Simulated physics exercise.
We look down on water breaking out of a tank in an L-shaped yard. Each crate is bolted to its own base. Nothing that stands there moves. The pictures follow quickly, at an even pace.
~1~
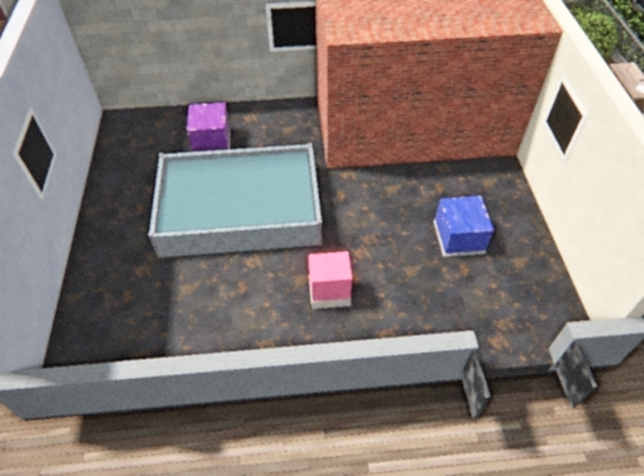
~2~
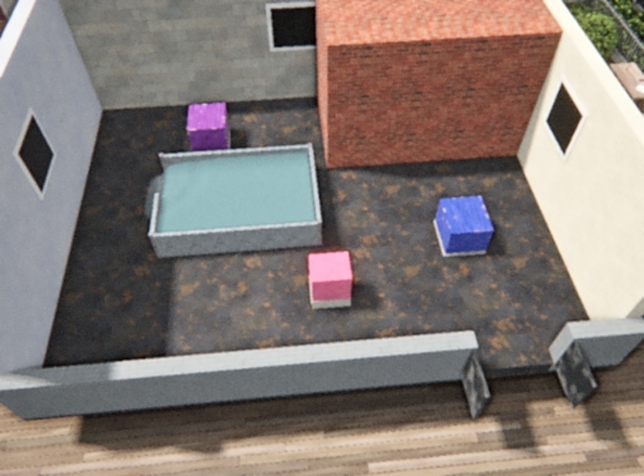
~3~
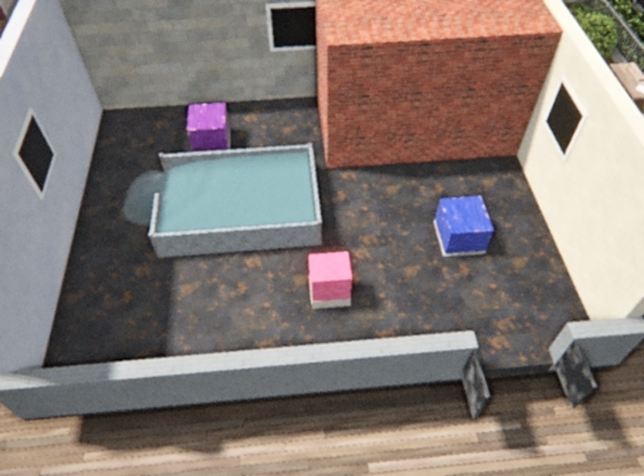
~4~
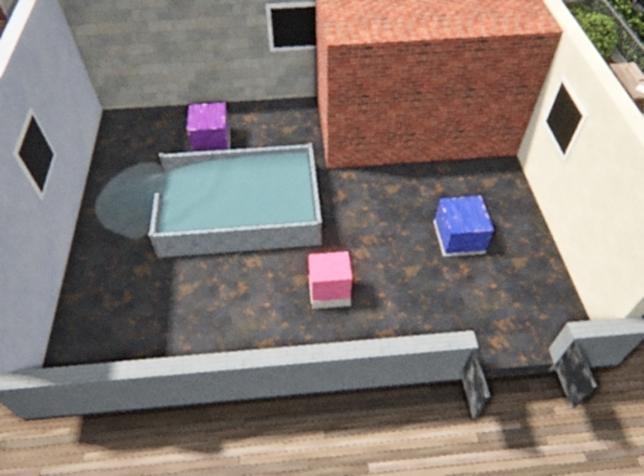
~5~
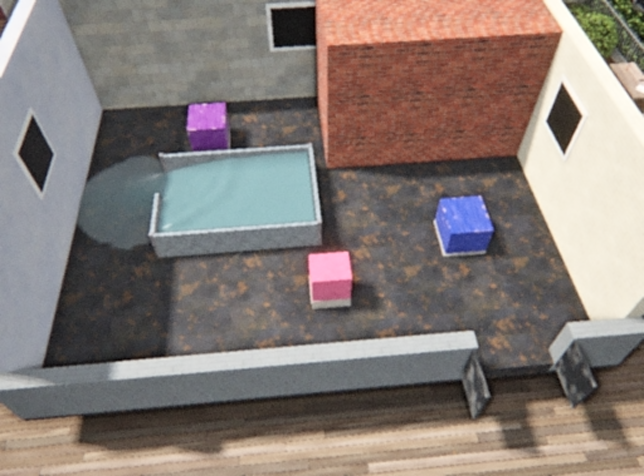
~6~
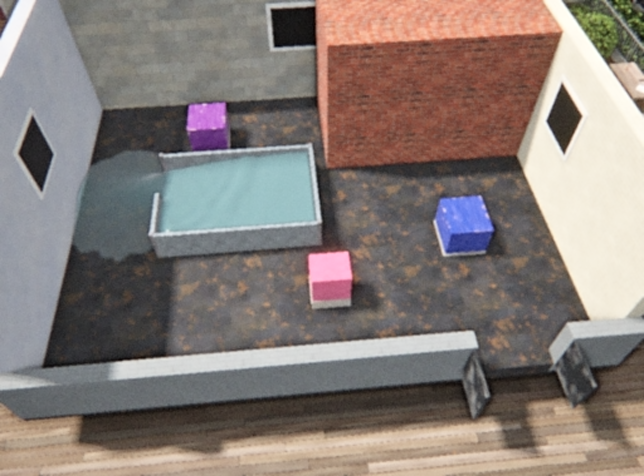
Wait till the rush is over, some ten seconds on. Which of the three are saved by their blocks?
One by one: The purple crate is soaked; the blue crate keeps dry; the pink crate keeps dry.
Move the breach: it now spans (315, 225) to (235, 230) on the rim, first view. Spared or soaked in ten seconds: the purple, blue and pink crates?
Then: Purple keeps dry, blue ends up wet, pink ends up wet.
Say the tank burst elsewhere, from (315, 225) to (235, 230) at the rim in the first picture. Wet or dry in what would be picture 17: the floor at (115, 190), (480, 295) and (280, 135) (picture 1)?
As listed: No water, under water, clear.
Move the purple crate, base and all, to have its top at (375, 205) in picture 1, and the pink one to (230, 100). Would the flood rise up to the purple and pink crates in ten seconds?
Purple escapes it, pink remains dry.
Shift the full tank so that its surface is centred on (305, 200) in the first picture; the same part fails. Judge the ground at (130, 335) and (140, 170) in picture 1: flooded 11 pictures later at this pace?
As listed: Dry, under water.
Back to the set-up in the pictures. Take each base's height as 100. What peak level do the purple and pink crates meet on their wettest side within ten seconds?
Roughly 130 per cent, then 30 per cent.
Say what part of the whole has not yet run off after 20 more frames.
Some 100 per cent.
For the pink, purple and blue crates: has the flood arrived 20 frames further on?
My reading: Pink: Not yet; purple: Touched; blue: Not reached.
A moment on, water covers 10 % of the floor; the purple crate not reached, the blue crate not reached, the pink crate not reached.
Next, water covers 20 % of the floor; the purple crate not reached, the blue crate not reached, the pink crate not reached.
Then, water covers 35 % of the floor; the purple crate water round its plinth, the blue crate not reached, the pink crate not reached.
Later, water covers 55 % of the floor; the purple crate water round its plinth, the blue crate not reached, the pink crate water round its plinth.
In the end, water covers 80 % of the floor; the purple crate was topped, the blue crate stayed above the water, the pink crate stayed above the water.
